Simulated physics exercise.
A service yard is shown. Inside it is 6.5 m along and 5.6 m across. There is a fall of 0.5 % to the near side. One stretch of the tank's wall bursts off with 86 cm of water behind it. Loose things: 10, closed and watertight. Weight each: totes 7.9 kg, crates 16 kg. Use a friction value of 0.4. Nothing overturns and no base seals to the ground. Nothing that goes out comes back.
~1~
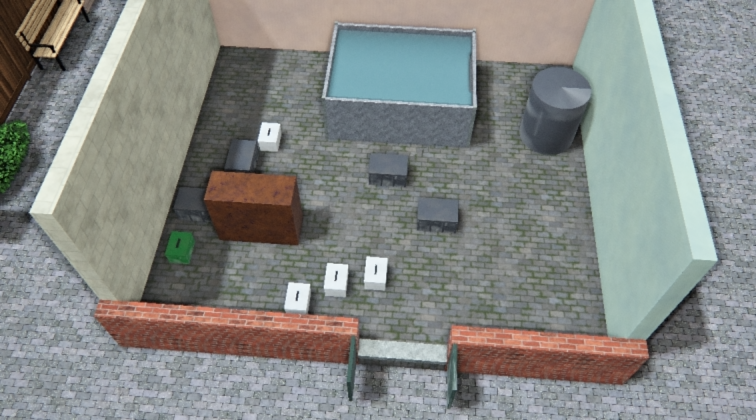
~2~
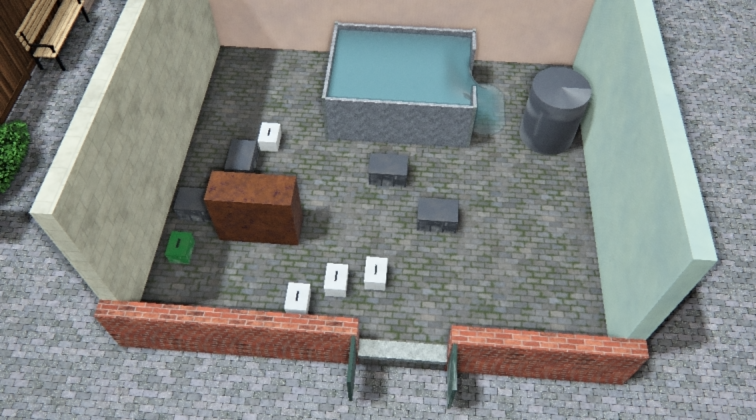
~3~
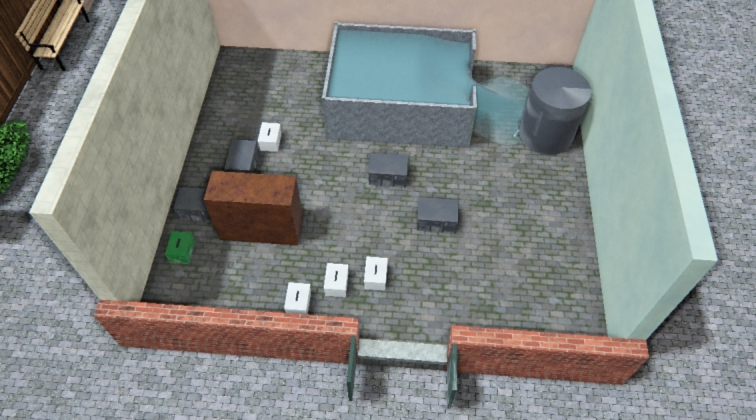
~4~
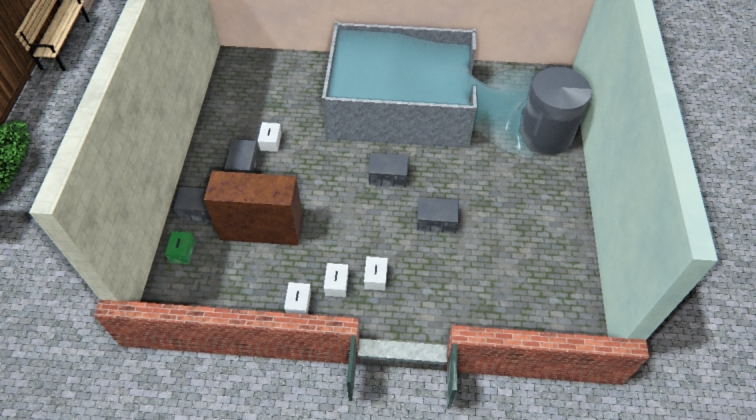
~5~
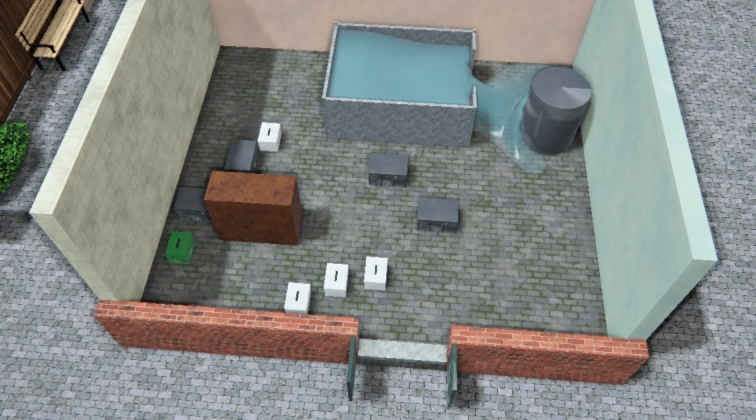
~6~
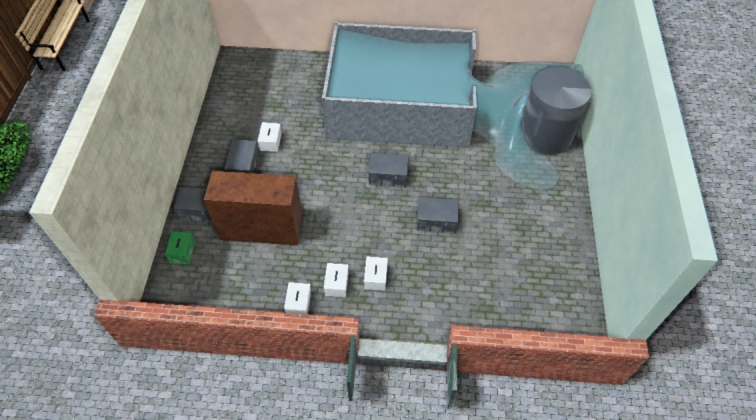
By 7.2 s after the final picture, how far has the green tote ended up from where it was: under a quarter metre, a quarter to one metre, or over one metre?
Expect it to shift a fair bit, but under a metre.
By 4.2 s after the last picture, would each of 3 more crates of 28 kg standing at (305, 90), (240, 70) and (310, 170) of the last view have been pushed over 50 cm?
In order: Below it, above it, below it.
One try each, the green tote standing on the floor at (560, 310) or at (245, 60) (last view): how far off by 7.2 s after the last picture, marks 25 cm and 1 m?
In that order: It travels far; it gets carried off.
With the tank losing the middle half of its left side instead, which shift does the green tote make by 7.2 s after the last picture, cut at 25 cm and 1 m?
The answer: The green tote is taken far off.
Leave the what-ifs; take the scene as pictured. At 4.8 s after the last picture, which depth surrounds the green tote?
1 cm, roughly.
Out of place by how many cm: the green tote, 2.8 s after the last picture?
Shift: About 0 cm.
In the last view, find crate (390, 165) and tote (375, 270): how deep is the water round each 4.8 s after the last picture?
First roughly 2 cm, second roughly 5 cm.
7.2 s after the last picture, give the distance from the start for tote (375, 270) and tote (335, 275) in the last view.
Lab note - net shifts in order: 150 cm; 150 cm.
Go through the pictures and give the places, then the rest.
The first picture shows the green tote at (178, 243) rests on the ground; 4.1 m2 under water; 0 of 10 have shifted.
The second picture shows the green tote at (178, 243), on the bottom; water covers 4.7 m2; 0 of 10 have shifted.
The third picture shows the green tote at (178, 243) rests on the ground; 5.5 m2 under water; 0 of 10 have shifted.
The fourth picture shows the green tote at (178, 243) rests on the ground; water covers 6.3 m2; 0 of 10 have shifted.
The fifth picture shows the green tote at (178, 243) rests on the ground; 6.9 m2 under water; 0 of 10 have shifted.
The sixth picture shows the green tote at (178, 243) rests on the ground; water covers 7.5 m2; 0 of 10 have shifted.
Then, 0.9 s after the last picture the green tote is near (178, 243), 0.0 m from its start, aground; 0 of 10 are out; 0 afloat.
Then, 2.8 s after the last picture the green tote is near (178, 243), 0.0 m from its start, aground; 0 of 10 are out; 0 afloat.
Then, 4.8 s after the last picture the green tote is near (178, 243), 0.0 m from its start, aground; 0 of 10 are out; 0 afloat.
Then, 7.2 s after the last picture the green tote is near (151, 266), 0.5 m from its start, afloat; 0 of 10 are out; 4 afloat.
